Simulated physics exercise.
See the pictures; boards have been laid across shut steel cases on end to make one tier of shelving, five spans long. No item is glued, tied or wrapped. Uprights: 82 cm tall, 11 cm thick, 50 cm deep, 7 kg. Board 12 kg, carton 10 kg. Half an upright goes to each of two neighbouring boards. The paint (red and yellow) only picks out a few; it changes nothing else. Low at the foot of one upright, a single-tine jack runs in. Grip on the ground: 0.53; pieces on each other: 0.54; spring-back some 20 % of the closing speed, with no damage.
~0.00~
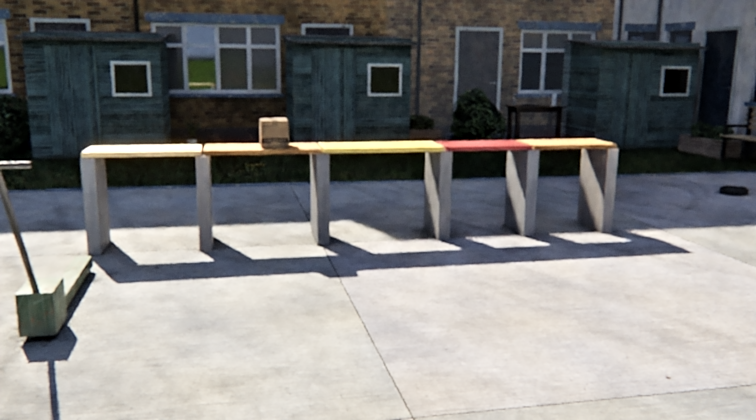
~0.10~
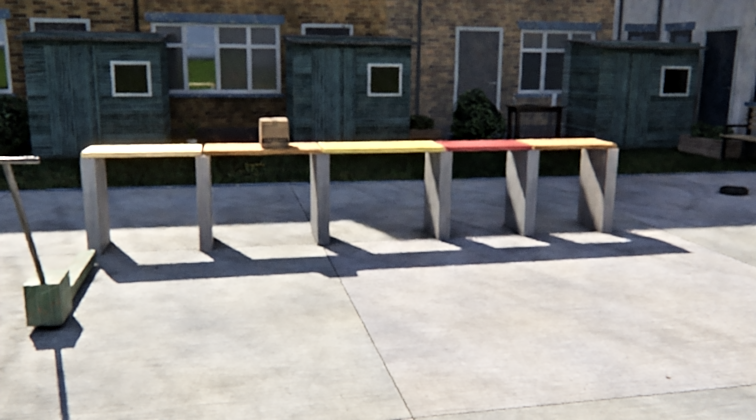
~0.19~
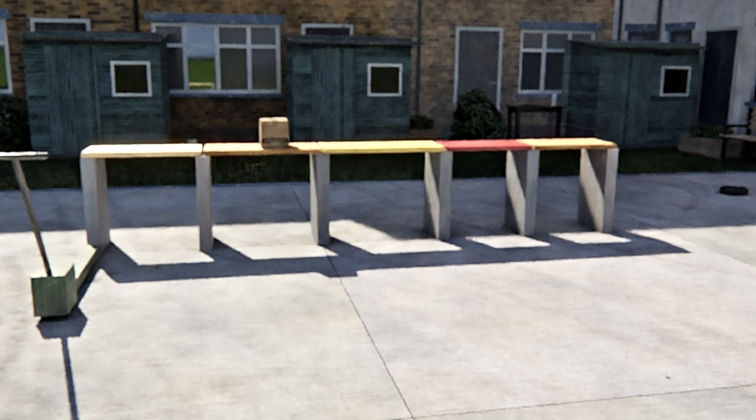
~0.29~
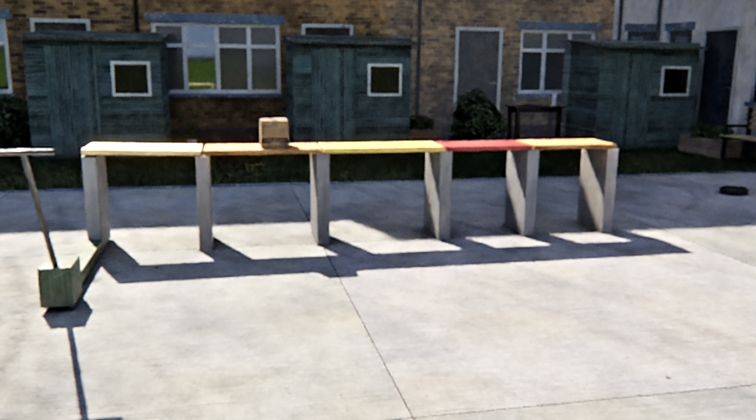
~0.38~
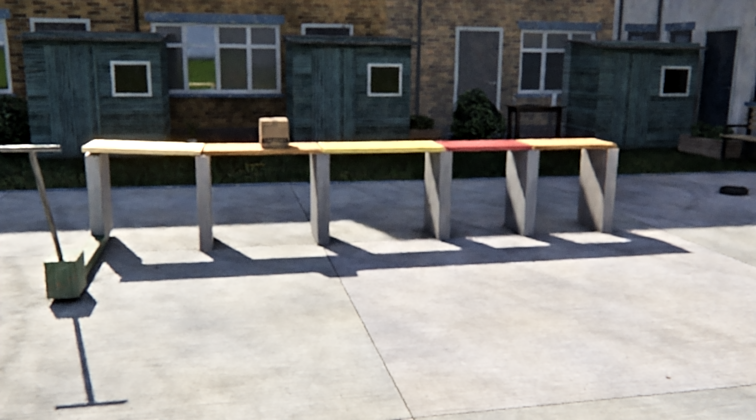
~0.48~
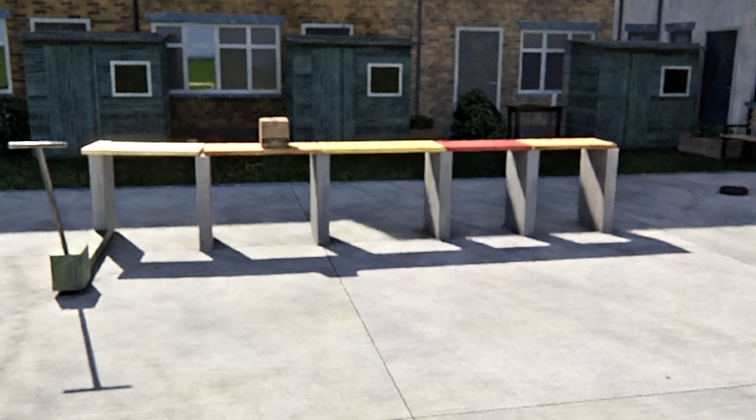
In a paved yard before a brick building, a green wheeled jack with a long T-shaped handle rolls in from the left toward a row of boards on upright supports, reaching the leftmost upright, which shifts slightly.
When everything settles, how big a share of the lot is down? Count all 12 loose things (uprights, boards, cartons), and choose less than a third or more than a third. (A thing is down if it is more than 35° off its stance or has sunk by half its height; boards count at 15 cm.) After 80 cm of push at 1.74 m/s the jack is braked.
The share is under a third.
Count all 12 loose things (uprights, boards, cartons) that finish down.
I count 1 of them.
After 0.58 s, none of the 12 pieces down, 2 disturbed.
After 1.04 s, 1 of the 12 pieces down.
In the end (4.3 s), 1 of the 12 pieces down; yellow board unmoved; red board unmoved. That is 8 per cent. From the last view, middles, yellow board near (380, 147), red board near (482, 145).
